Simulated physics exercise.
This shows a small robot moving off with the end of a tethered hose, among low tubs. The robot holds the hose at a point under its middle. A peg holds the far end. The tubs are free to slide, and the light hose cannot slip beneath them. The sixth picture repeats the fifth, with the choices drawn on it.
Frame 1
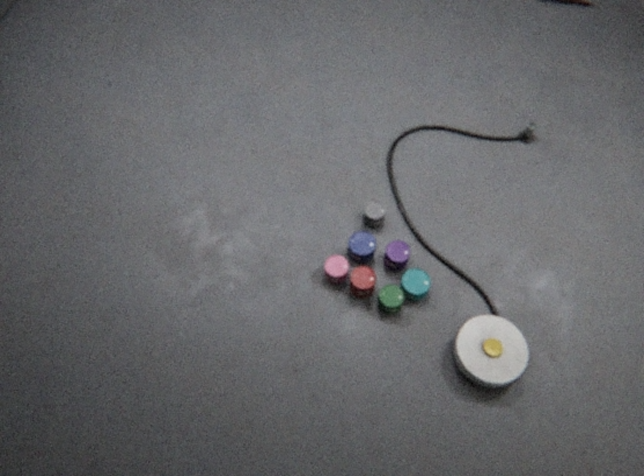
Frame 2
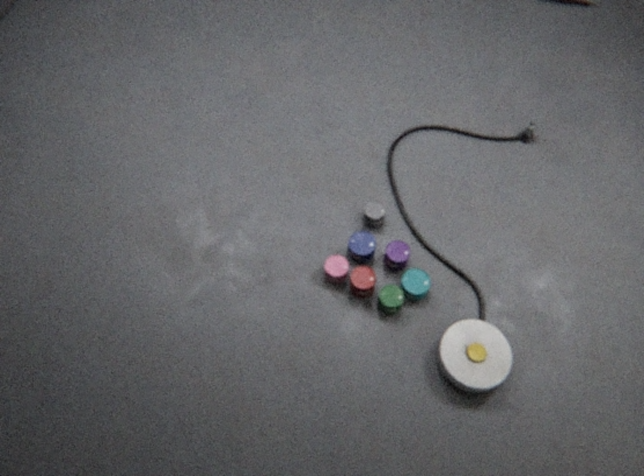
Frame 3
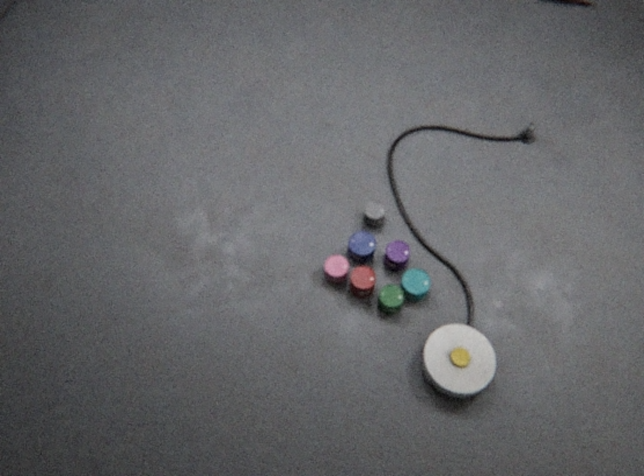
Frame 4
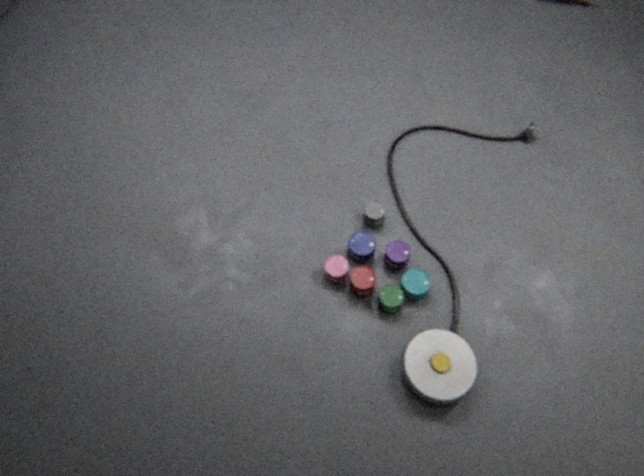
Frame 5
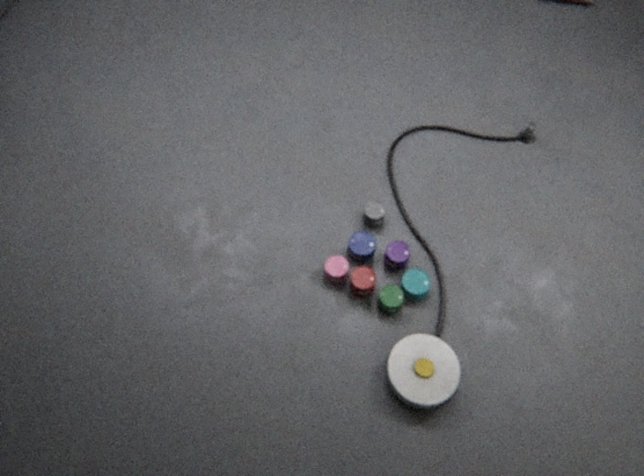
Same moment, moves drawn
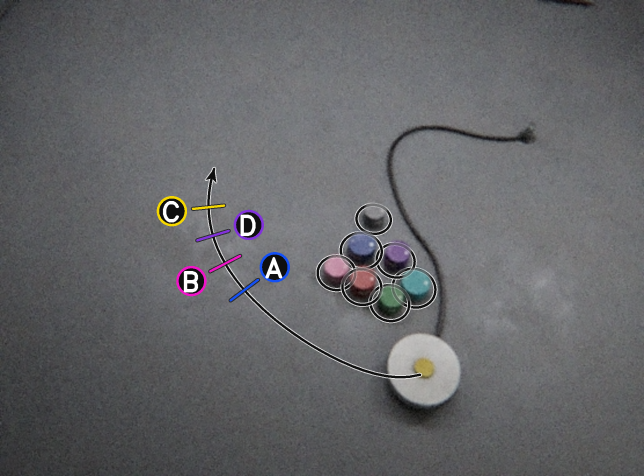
On a grey floor, a round white device slides left, moving a black cord's end past small colored tubs.
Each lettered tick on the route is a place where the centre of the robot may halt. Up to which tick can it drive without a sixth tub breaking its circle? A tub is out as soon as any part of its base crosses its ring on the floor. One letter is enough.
D is the last stop within the limit.
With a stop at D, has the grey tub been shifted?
No.
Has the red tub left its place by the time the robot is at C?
Yes.
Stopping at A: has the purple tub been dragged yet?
No.
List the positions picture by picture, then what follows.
Peg (529, 132); turquoise tub (415, 285); purple tub (397, 256), in the first frame.
Robot (474, 356); blue tub (362, 247), in the second frame.
Robot (457, 361); green tub (391, 299), in the third frame.
Robot (439, 367); red tub (363, 282), in the fourth frame.
Robot (422, 371); turquoise tub (415, 285); purple tub (397, 256); blue tub (362, 247), in the fifth frame.
On the marked copy, A at (244, 290); B at (225, 264); C at (209, 207); D at (213, 236); the route from (420, 375) via (254, 301) to (214, 169).
With D. Early on, robot (322, 348).
Further on, robot (248, 291).
At the end, robot (211, 230); turquoise tub (405, 260); purple tub (388, 242); pink tub (334, 266); green tub (382, 268); red tub (358, 268); four over the rings.
As for the rest, A is within the limit but short; B is within the limit but short; C has six over the rings.
